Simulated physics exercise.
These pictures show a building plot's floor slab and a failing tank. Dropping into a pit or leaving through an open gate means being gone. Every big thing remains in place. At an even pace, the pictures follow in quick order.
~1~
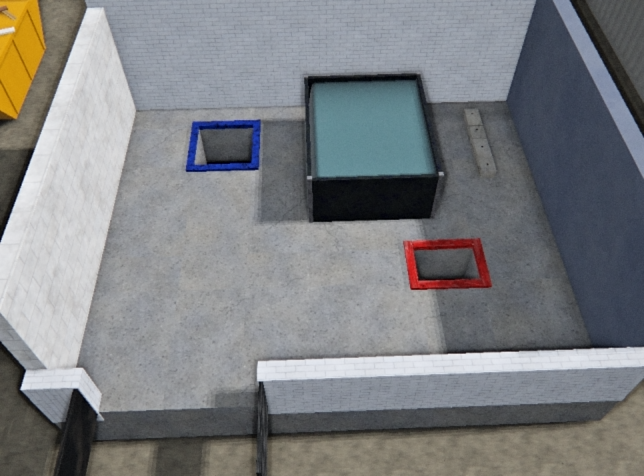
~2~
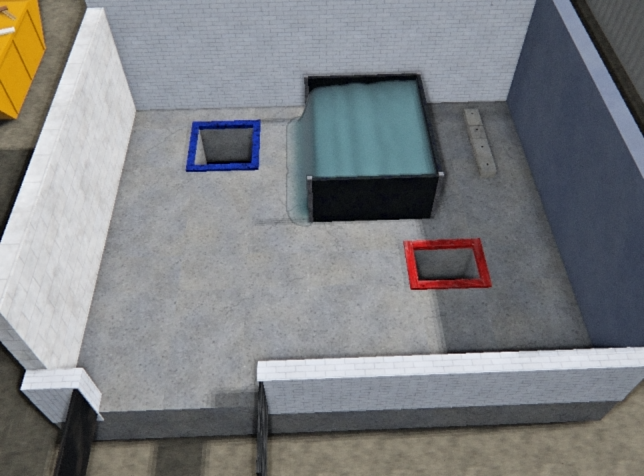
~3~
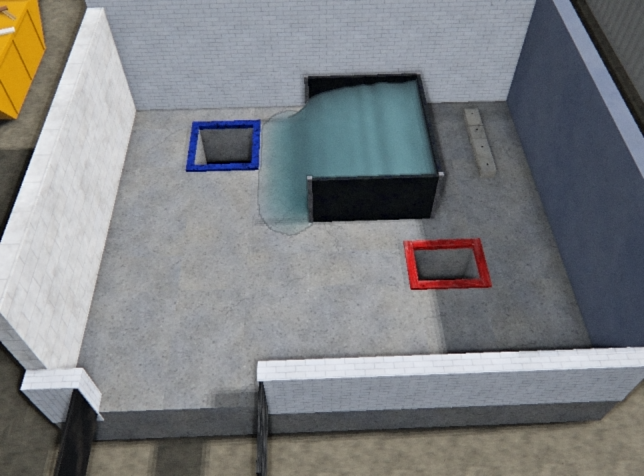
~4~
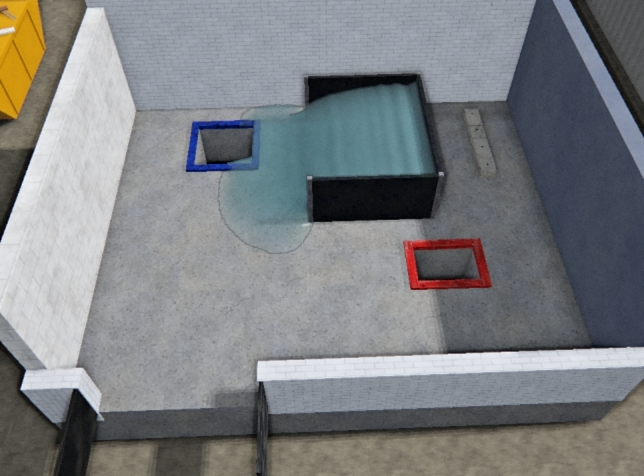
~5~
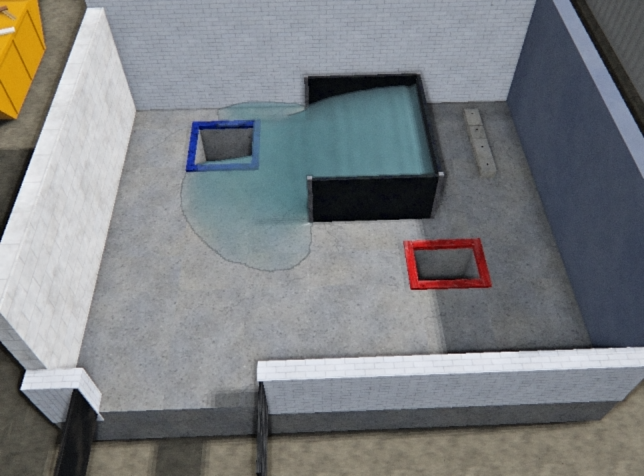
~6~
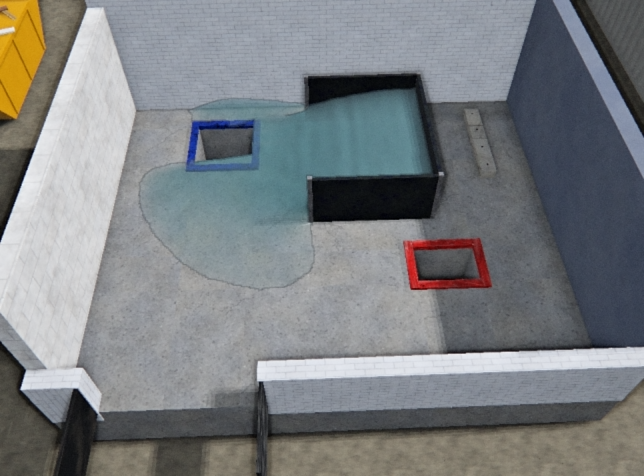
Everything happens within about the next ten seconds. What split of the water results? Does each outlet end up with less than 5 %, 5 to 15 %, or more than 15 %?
Each ends thus: The gate with more than 15 %; the red pit with less than 5 %; the blue pit with more than 15 %.
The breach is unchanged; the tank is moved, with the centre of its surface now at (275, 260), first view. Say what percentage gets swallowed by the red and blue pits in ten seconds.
Shares - red: 0 in a hundred, blue: 20 in a hundred.
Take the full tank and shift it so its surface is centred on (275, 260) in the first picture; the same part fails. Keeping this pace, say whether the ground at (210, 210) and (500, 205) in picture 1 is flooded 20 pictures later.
Result, in sequence: Waterlogged; unreached.
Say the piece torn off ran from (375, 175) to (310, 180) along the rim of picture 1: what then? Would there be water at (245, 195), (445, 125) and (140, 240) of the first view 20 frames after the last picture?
Taking them in order, I'd say not reached, not reached and not reached.
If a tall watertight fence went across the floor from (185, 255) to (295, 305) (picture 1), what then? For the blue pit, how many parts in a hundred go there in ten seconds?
Roughly 45 per cent ends up in the blue pit.
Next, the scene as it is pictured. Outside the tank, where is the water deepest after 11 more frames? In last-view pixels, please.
It will be deepest around (71, 394).
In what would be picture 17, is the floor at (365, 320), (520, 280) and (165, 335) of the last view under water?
In turn, the three spots are high and dry, high and dry and soaked.
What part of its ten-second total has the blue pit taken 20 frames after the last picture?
About 80 %.
A moment on, water covers 35 % of the floor; the gate 0 %, the red pit 0 %, the blue pit 14 %.
Next, water covers 45 % of the floor; the gate 0 %, the red pit 0 %, the blue pit 22 %.
Then, water covers 45 % of the floor; the gate 6 %, the red pit 0 %, the blue pit 32 %.
Later, water covers 65 % of the floor; the gate 16 %, the red pit 0 %, the blue pit 40 %.
In the end, water covers 85 % of the floor; the gate 23 %, the red pit 0 %, the blue pit 41 %.
